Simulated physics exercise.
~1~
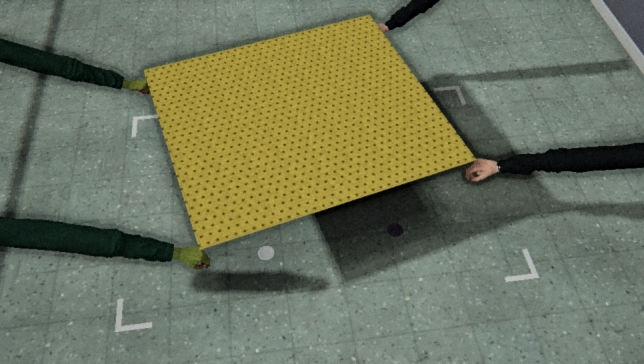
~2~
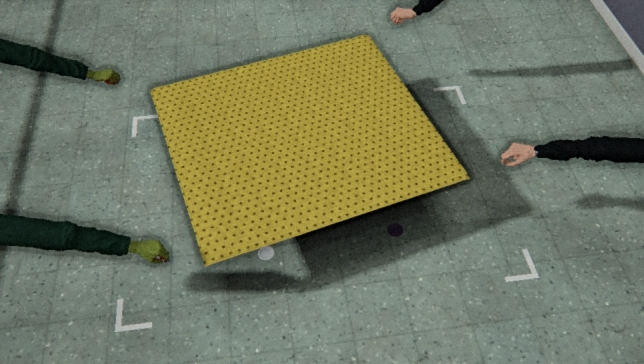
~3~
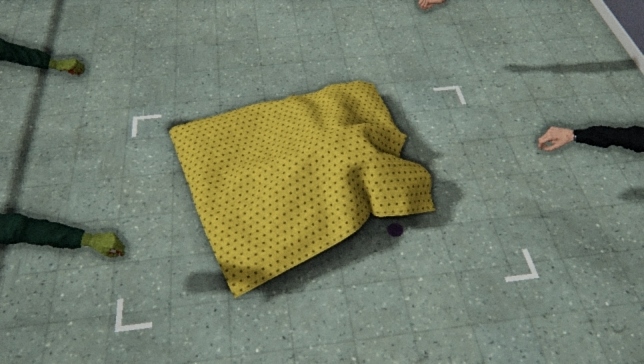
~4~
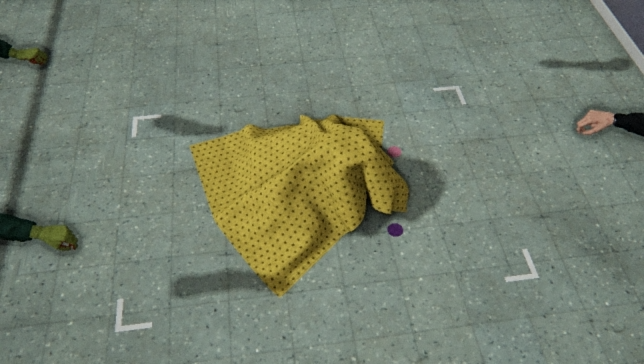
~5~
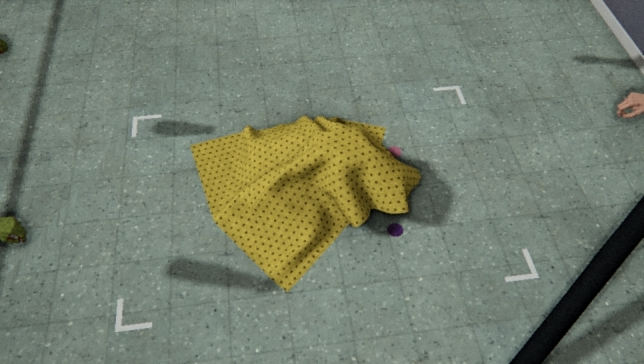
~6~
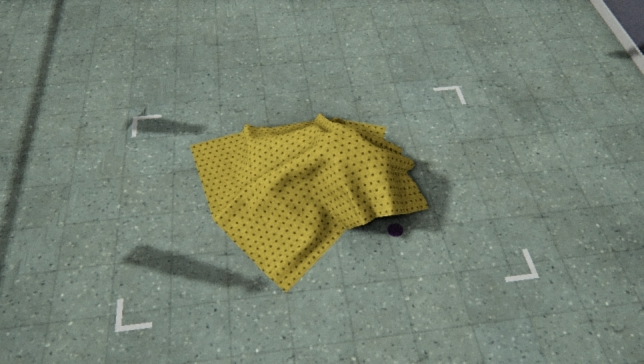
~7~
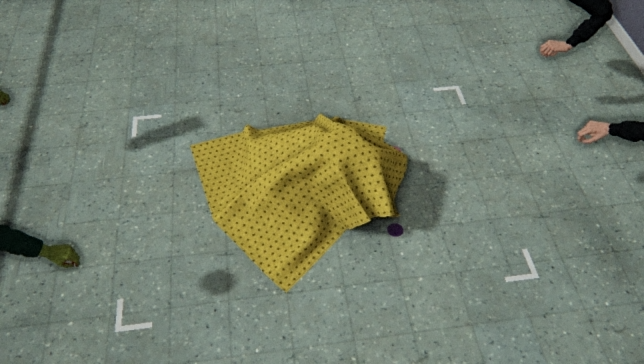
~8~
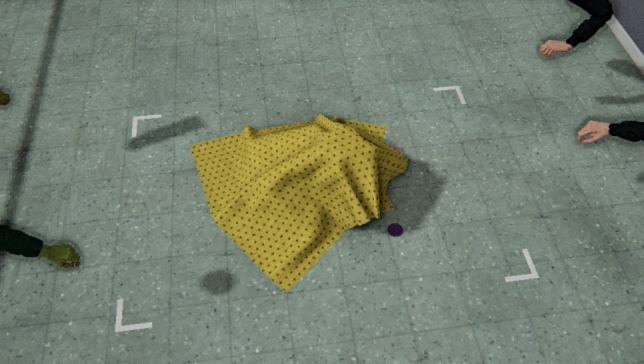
At the start, two green hands on the left and two bare hands on the right hold a yellow dotted sheet flat above a speckled hallway floor. The hands let go and draw back as the sheet drops, covering a small white disc. Its right side crumples over something raised beneath it, and the cloth sinks into uneven folds. The hands withdraw from view while the right edge shifts slightly, a bit of pink briefly showing beside it. Hands then reappear at both sides without touching the cloth, which ends rumpled, with the purple coaster uncovered by its lower right edge.
